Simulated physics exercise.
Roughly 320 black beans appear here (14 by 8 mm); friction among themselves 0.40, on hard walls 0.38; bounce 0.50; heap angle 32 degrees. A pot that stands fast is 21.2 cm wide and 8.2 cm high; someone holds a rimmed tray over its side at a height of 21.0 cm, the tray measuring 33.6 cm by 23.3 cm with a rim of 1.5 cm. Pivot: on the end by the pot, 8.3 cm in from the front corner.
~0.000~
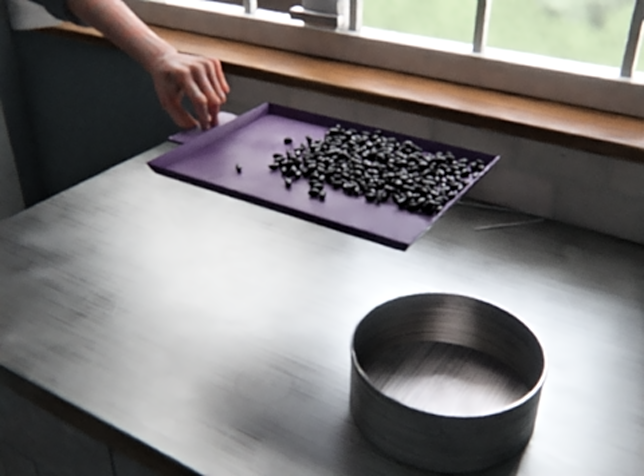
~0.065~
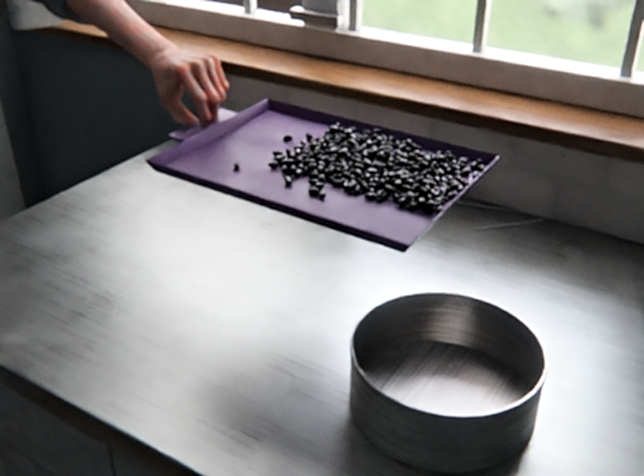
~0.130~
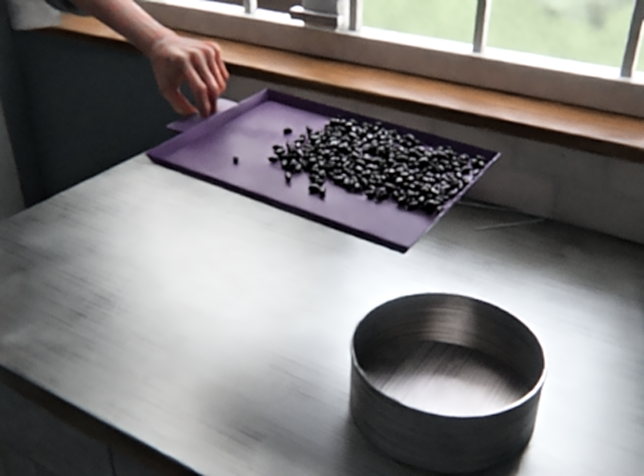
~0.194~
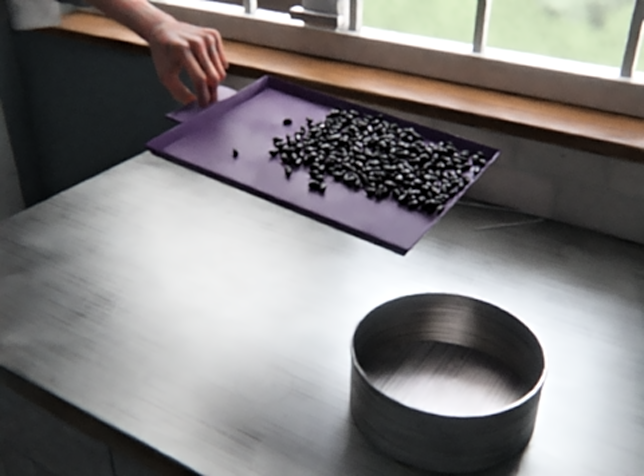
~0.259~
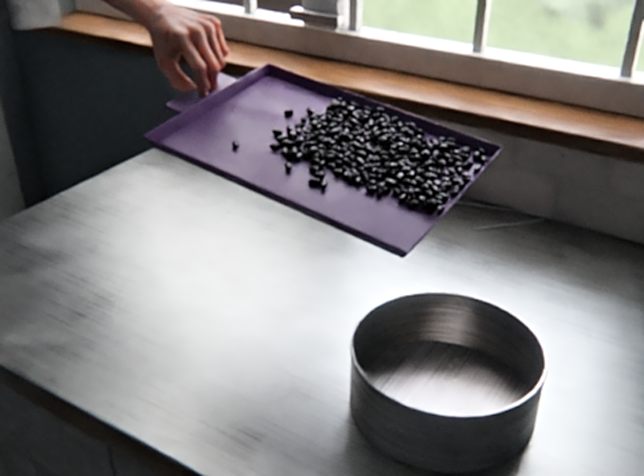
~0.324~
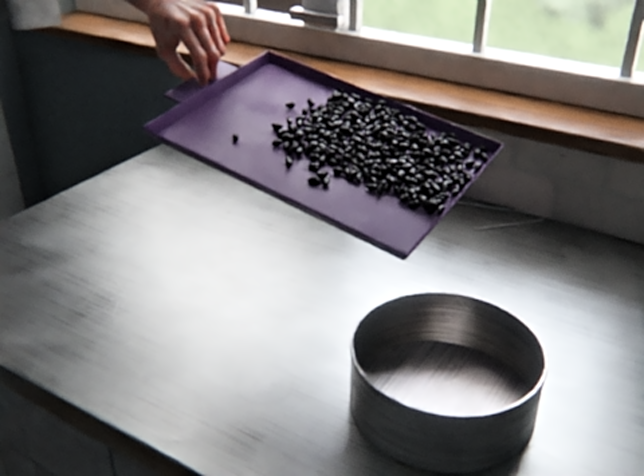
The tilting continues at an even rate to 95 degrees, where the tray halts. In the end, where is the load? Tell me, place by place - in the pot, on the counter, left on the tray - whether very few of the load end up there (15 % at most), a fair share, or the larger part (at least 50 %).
Pot - the larger part, counter - very few, tray - very few.
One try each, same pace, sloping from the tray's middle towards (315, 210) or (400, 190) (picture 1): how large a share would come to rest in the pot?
I'd put it at about 65 per cent for the first tilt and about 45 per cent for the second.
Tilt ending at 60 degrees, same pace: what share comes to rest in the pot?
It would land at about 90 percent.
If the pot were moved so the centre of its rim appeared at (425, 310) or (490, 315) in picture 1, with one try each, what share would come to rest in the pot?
Some 60 and 30 per cent.
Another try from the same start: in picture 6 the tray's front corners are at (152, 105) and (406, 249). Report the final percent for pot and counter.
Per cent by place - pot 95, counter 5.
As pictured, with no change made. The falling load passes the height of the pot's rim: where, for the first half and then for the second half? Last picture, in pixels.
I'd mark about (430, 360) for the first half, then (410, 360) for the second.
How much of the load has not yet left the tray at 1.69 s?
I'd say close to 5 per cent.
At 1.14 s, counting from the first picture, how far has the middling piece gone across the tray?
16 cm.
After 1.14 s, tilt 51 degrees; the tray holds 70 %, the pot 15 %.
After 1.69 s, tilt 77 degrees; the tray holds 5 %, the pot 85 %.
After 2.29 s, tilt 95 degrees; the tray holds 0 %, the pot 100 %.
By 2.6 s all is still; pot 100 %, counter 0 %, tray 0 %.
